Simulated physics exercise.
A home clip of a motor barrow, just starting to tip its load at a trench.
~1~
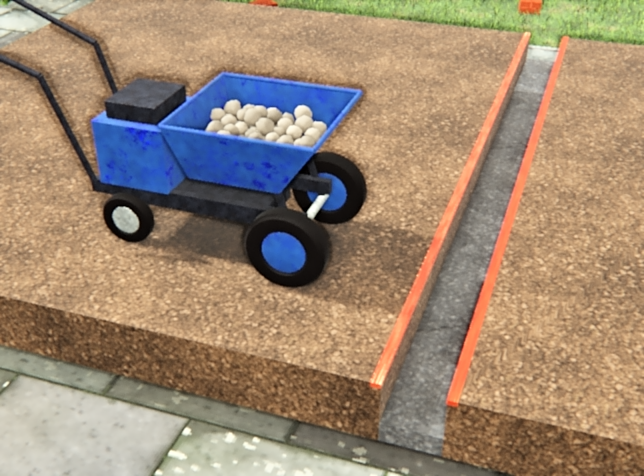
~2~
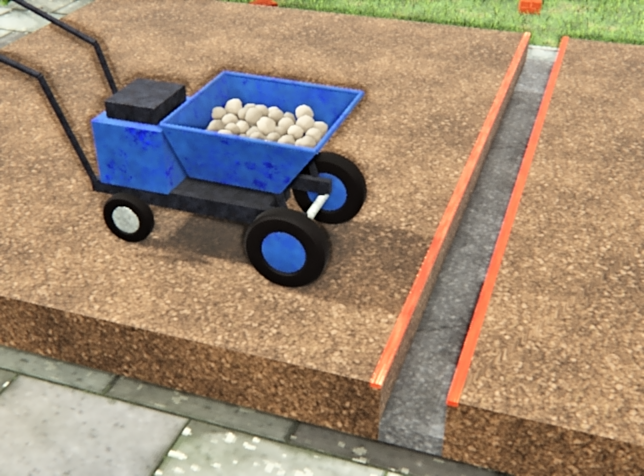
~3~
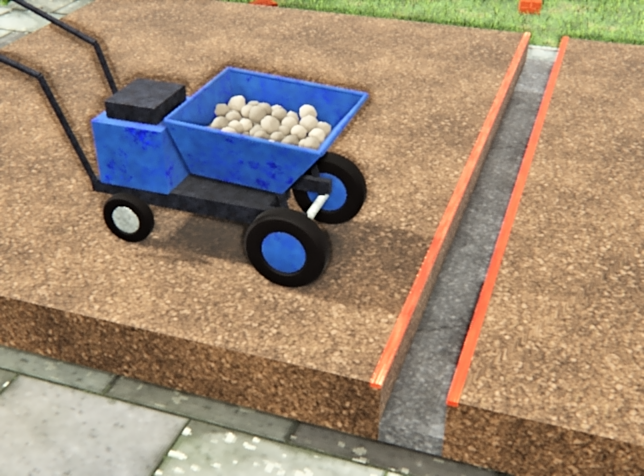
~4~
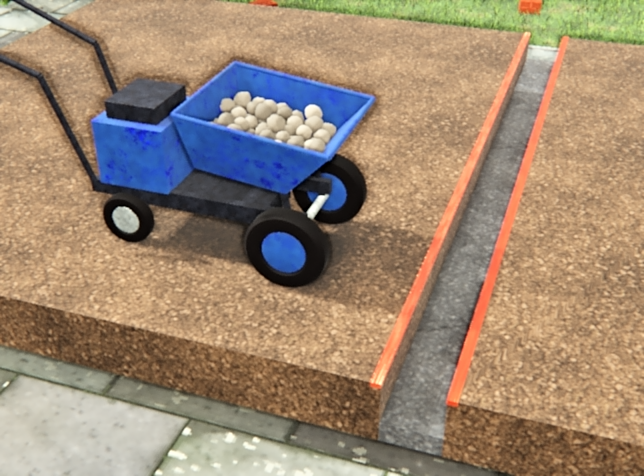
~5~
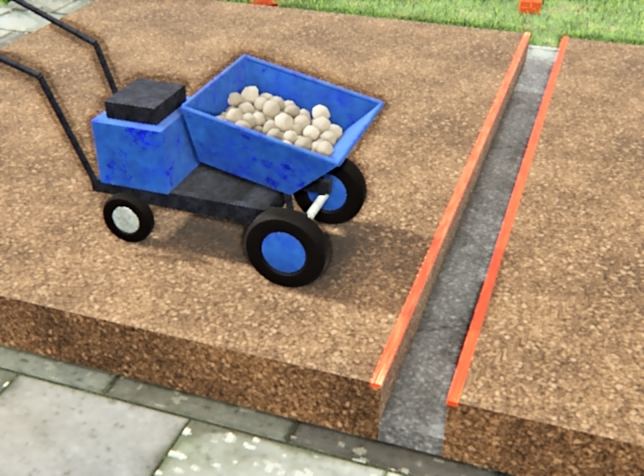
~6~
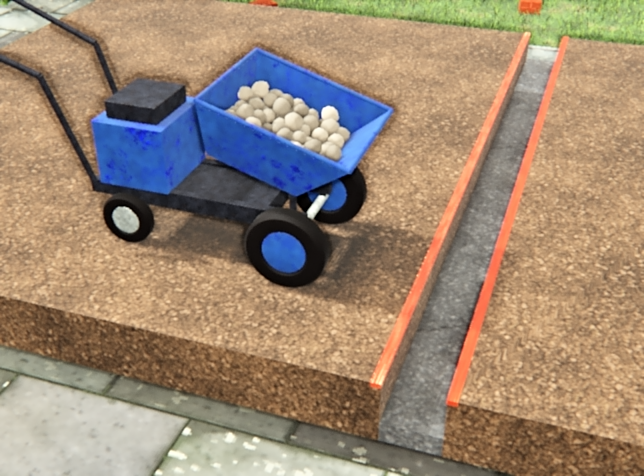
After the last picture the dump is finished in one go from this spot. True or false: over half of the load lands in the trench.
True.
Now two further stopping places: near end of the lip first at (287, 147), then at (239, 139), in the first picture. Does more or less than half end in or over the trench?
Try 1 - the lion's share; try 2 - short of half.
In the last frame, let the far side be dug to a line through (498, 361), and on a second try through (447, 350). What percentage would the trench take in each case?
In order: Near 100, then 80 percent.
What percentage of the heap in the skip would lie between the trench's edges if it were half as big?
My guess is some 100 in a hundred.
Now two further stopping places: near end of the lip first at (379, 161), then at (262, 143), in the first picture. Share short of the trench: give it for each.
The first gives 0 %, the second 60 %.
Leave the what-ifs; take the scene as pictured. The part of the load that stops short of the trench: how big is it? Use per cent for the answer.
Share of load: Near 0 %.
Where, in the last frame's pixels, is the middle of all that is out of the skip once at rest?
At about (456, 298), give or take.
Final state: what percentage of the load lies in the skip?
Close to 0 per cent, give or take.
Soon after the last picture, skip tipped steeply; all in the skip.
A little later, skip tipped steeply; nearly all in the skip; a stray few in or heaped over the trench; a stray few falling.
Later still, skip tipped right over; a small part in the skip; most in or heaped over the trench; a stray few beyond it.
At rest, skip tipped right over; nearly all in or heaped over the trench; a stray few beyond it.
